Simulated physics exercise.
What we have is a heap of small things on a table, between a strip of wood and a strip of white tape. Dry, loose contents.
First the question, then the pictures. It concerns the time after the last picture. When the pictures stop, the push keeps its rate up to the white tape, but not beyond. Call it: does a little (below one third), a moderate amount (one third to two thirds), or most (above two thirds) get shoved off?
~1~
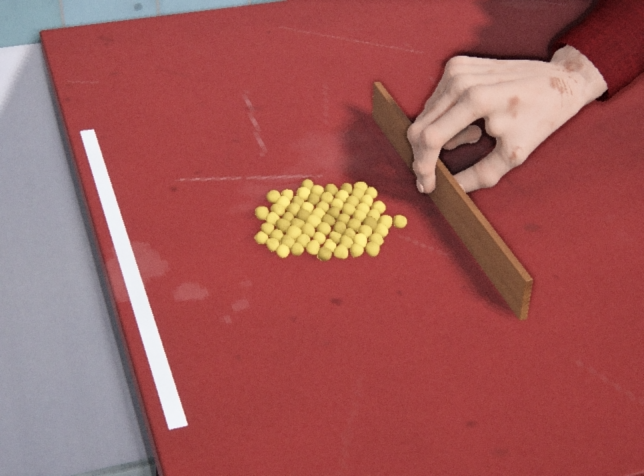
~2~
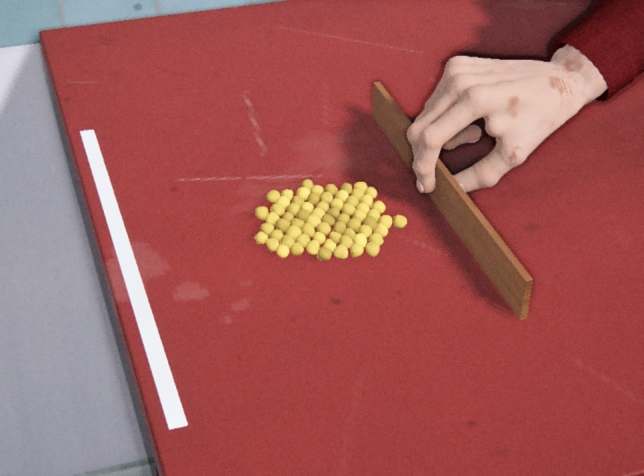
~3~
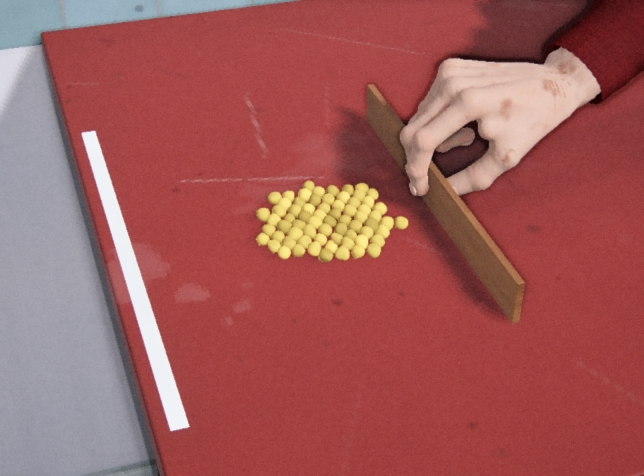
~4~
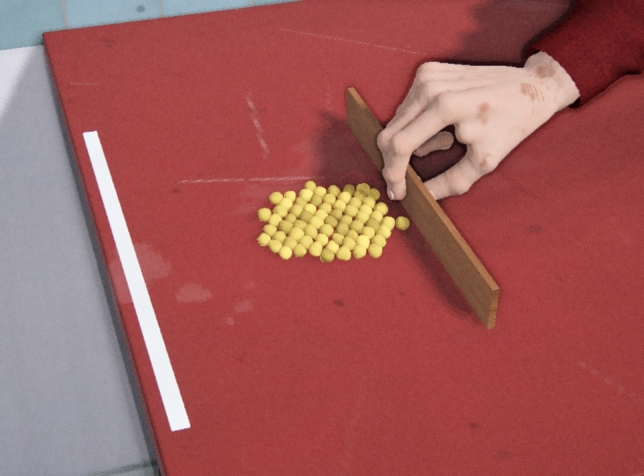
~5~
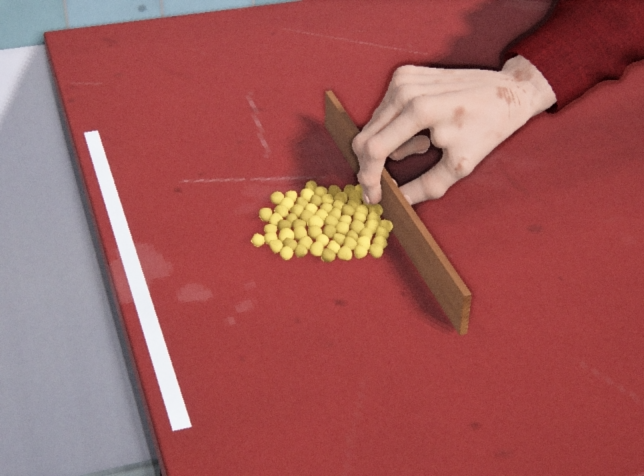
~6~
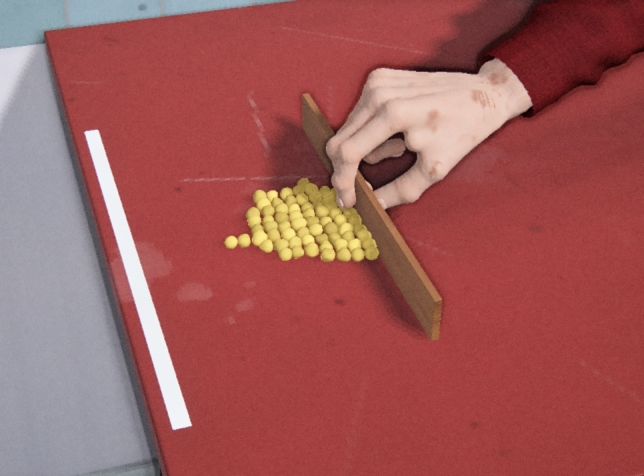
Most, above two thirds.
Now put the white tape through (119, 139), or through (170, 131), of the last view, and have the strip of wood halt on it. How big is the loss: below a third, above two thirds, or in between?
Try 1 - in the middle band; try 2 - below one third.
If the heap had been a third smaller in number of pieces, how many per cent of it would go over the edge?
About 70 %.
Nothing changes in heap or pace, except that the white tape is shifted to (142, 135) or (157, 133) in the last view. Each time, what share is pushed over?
About 20 % and 20 %.
Shortly afterwards, strip of wood still moving, near (239, 204); heap all on the table, its front near (128, 246).
Next, strip of wood stopped at the white tape; heap the bulk over the edge.
In the end, strip of wood stopped at the white tape; heap the bulk over the edge.
